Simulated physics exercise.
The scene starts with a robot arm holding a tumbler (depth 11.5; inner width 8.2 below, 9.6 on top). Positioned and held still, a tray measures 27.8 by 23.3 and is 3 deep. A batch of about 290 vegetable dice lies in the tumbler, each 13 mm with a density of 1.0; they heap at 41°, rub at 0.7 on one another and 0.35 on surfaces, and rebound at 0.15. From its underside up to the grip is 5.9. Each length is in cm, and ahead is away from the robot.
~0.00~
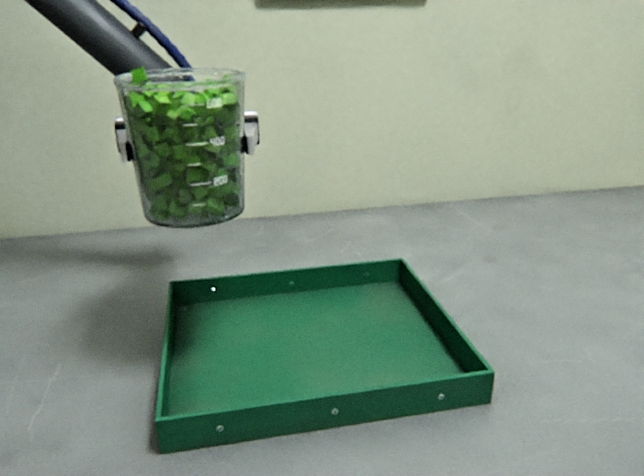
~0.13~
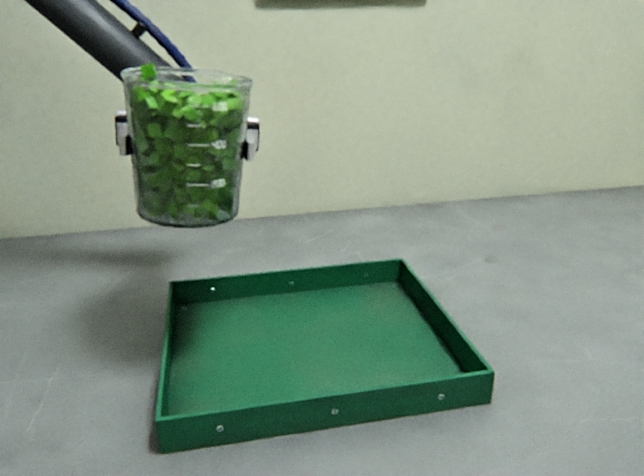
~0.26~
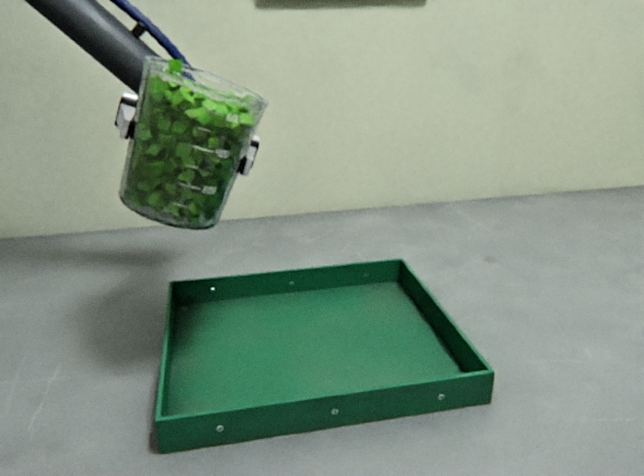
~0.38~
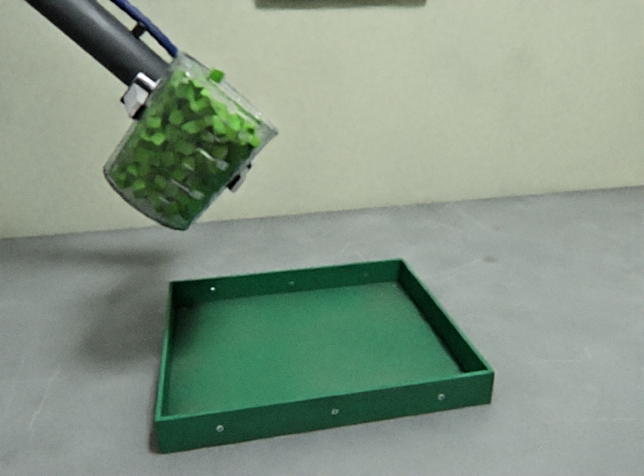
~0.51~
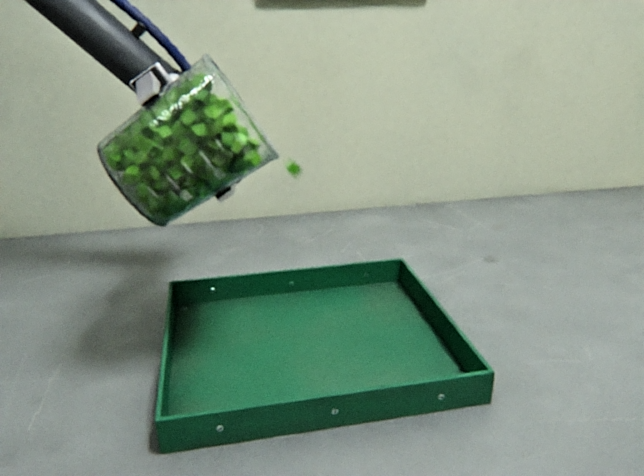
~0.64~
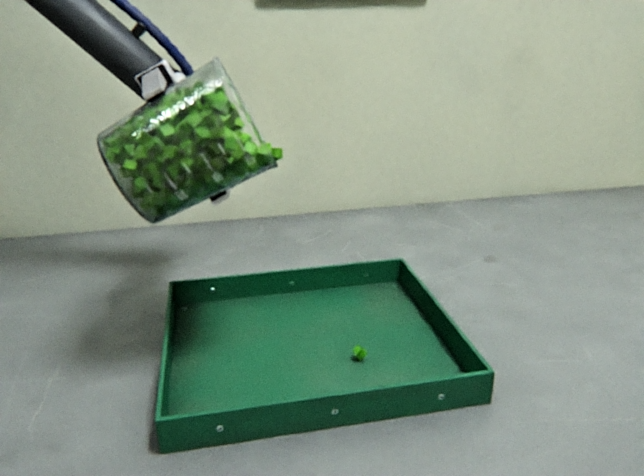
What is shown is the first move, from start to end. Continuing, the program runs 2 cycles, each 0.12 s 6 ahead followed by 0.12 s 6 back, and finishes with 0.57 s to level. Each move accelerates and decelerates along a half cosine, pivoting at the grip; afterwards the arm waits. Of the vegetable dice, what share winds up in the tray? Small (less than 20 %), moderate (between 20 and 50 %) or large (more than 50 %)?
Moderate.
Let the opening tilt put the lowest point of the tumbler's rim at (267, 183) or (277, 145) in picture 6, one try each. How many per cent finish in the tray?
Roughly 70 per cent, then roughly 25 per cent.
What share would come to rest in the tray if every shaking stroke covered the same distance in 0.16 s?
I'd expect some 25 per cent.
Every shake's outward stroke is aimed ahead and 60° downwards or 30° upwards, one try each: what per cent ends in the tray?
About 10 and 65 per cent.
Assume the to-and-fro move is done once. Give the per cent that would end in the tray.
My guess is near 25 per cent.
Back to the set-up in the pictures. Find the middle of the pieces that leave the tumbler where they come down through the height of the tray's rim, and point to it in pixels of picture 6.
(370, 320).
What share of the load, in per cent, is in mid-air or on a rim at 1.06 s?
Around 4 percent of the load.
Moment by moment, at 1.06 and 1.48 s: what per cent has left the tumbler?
At the first time about 30 per cent, at the second about 45 per cent.
By 1.06 s, tilted 64° forward, highest piece 25 above the table; 200 in the tumbler, 63 in the tray, 12 on the table or floor, 11 in flight or on a rim.
By 1.48 s, tilted 19° forward, highest piece 27 above the table; 157 in the tumbler, 114 in the tray, 15 on the table or floor.
By 1.89 s, level, highest piece 25 above the table; 157 in the tumbler, 114 in the tray, 15 on the table or floor.
By 2.94 s, level, highest piece 25 above the table; 157 in the tumbler, 114 in the tray, 15 on the table or floor.
Final count, 157 in the tumbler, 114 in the tray, 15 on the table or floor. That is 40 % in the tray.
